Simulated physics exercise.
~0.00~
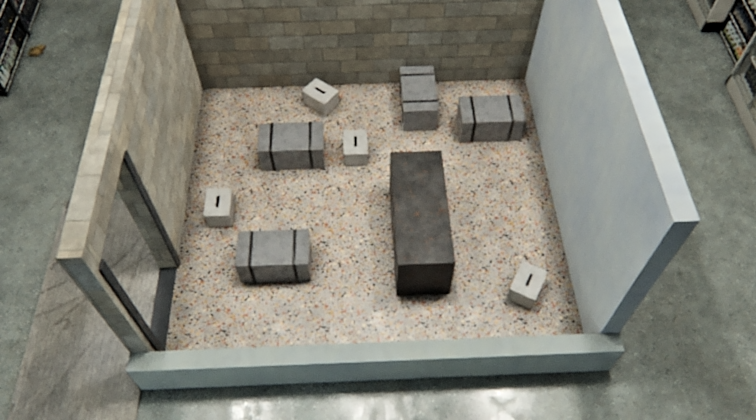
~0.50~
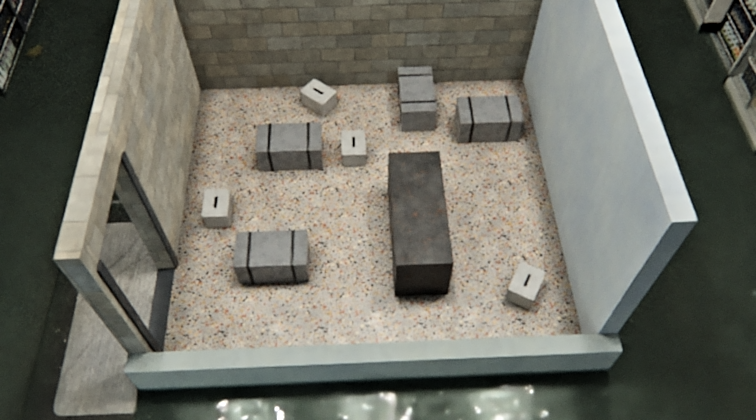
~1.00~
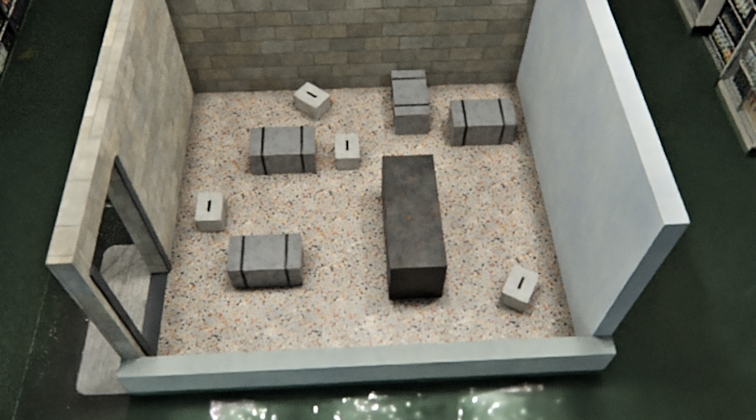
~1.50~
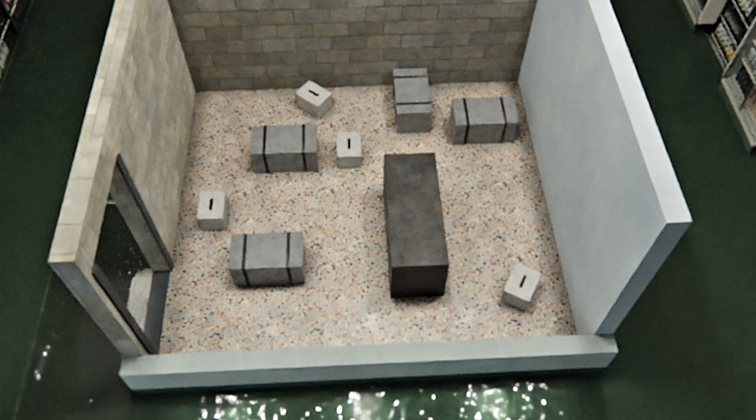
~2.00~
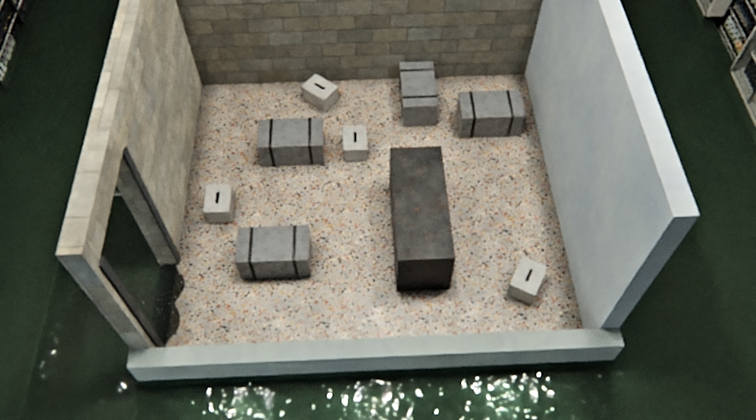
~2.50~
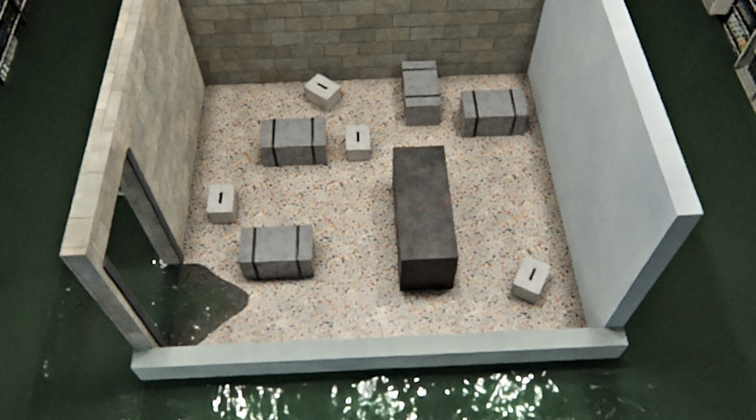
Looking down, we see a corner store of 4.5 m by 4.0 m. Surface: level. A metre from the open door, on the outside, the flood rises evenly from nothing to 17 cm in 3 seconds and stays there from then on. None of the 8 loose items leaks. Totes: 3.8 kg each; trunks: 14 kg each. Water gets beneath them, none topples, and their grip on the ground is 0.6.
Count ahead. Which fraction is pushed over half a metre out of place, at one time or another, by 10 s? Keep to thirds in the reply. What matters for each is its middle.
My answer: One to two thirds.
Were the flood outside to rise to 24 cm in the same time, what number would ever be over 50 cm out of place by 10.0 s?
The count would be 6.
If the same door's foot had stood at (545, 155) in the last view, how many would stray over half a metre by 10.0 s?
In that case 4 of them.
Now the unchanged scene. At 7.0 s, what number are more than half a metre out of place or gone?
By my reckoning, 2.
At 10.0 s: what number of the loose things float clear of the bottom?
4 at that moment.
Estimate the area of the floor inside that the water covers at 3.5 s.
Wet area: Approx. 2.5 m2.
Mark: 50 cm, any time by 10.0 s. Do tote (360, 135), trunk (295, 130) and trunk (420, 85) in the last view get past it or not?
Same order as the question: Greater, smaller, smaller.
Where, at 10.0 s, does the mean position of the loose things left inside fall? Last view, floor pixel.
They're centred close to (375, 129).
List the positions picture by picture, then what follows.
A tote at (356, 142) rests on the ground; a tote at (218, 202) rests on the ground; water covers 0.0 m2; 0 of 8 have shifted, in the first picture.
A tote at (354, 142) rests on the ground; a tote at (216, 202) rests on the ground; water covers 0.0 m2; 0 of 8 have shifted, in the second picture.
A tote at (347, 146), on the bottom; a tote at (209, 206), on the bottom; 0.0 m2 under water; 0 of 8 have shifted, in the third picture.
A tote at (349, 144), on the bottom; a tote at (211, 205), on the bottom; water covers 0.0 m2; 0 of 8 have shifted, in the fourth picture.
A tote at (355, 138) rests on the ground; a tote at (218, 198) rests on the ground; water covers 0.0 m2; 0 of 8 have shifted, in the fifth picture.
A tote at (358, 137) rests on the ground; a tote at (221, 198) rests on the ground; water covers 0.5 m2; 0 of 8 have shifted, in the sixth picture.
After 3.5 s 0 of 8 are over 50 cm from their spots; 0 afloat.
After 4.5 s 0 of 8 are over 50 cm from their spots; 0 afloat.
After 7.0 s 2 of 8 are over 50 cm from their spots; 2 afloat.
After 10.0 s 3 of 8 are over 50 cm from their spots, and 3 have been at some point; 4 afloat.
